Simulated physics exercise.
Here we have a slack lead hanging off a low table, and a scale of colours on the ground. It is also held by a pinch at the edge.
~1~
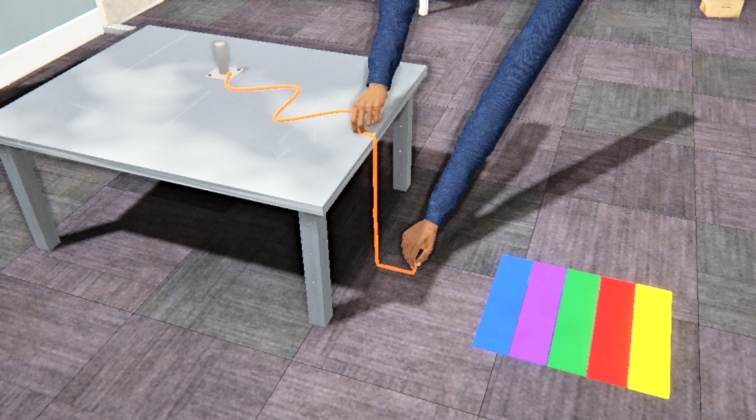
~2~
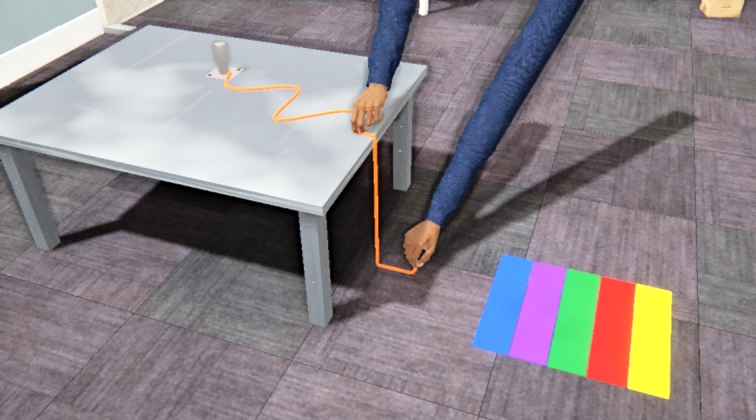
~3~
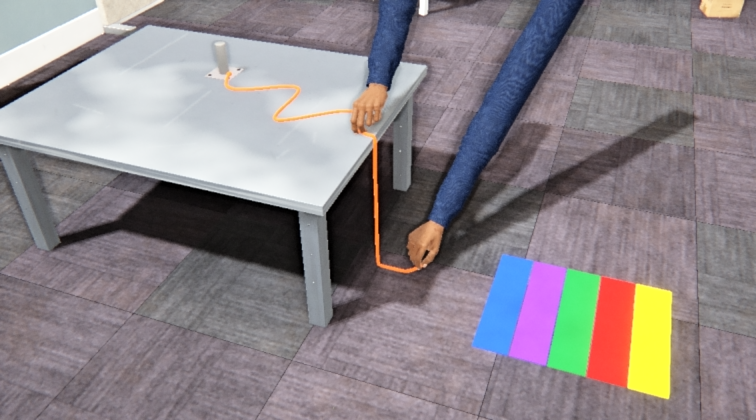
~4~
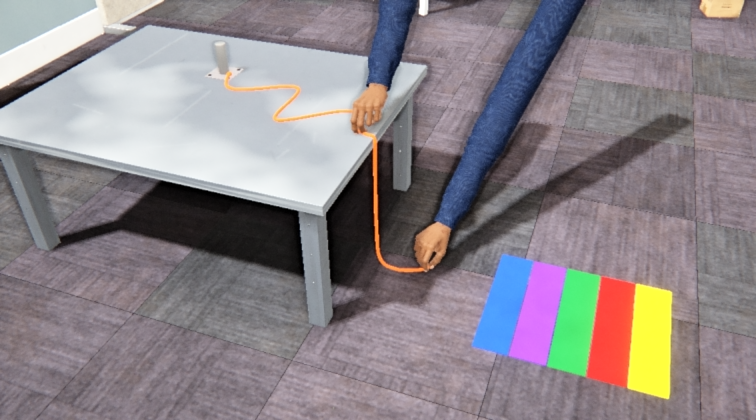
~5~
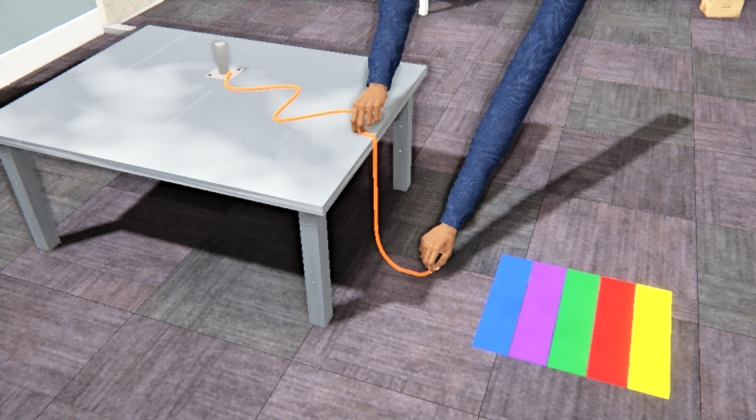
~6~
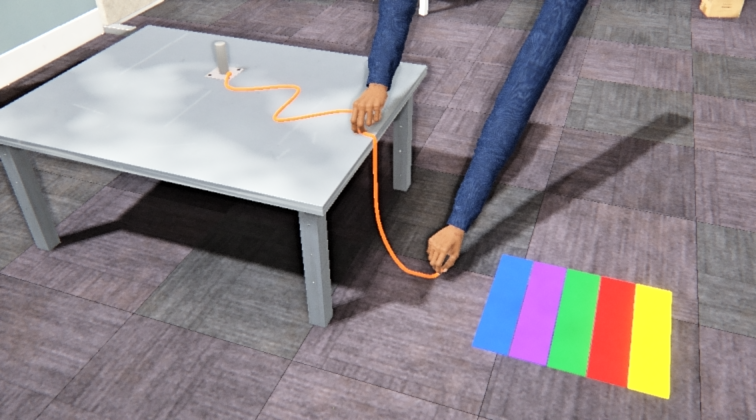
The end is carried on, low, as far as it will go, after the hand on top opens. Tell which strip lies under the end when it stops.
The yellow strip.
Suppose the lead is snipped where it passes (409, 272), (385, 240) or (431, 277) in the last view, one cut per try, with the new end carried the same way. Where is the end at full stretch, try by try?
Cut 1: About (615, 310). Cut 2: About (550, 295). Cut 3: About (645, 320).
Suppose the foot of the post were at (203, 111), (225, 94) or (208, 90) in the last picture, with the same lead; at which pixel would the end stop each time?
Around (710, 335), then (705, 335), then (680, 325).
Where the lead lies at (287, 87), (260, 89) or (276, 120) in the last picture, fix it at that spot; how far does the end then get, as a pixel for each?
(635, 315), (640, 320), (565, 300).
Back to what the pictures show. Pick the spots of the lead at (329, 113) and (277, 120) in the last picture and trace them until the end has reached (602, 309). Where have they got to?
The two spots arrive at (391, 157) and (364, 121).
Soon after, end near (602, 309); over red.
Then, end near (641, 318); over yellow.
At full stretch, end near (666, 324); over yellow. The end stops over the yellow strip.
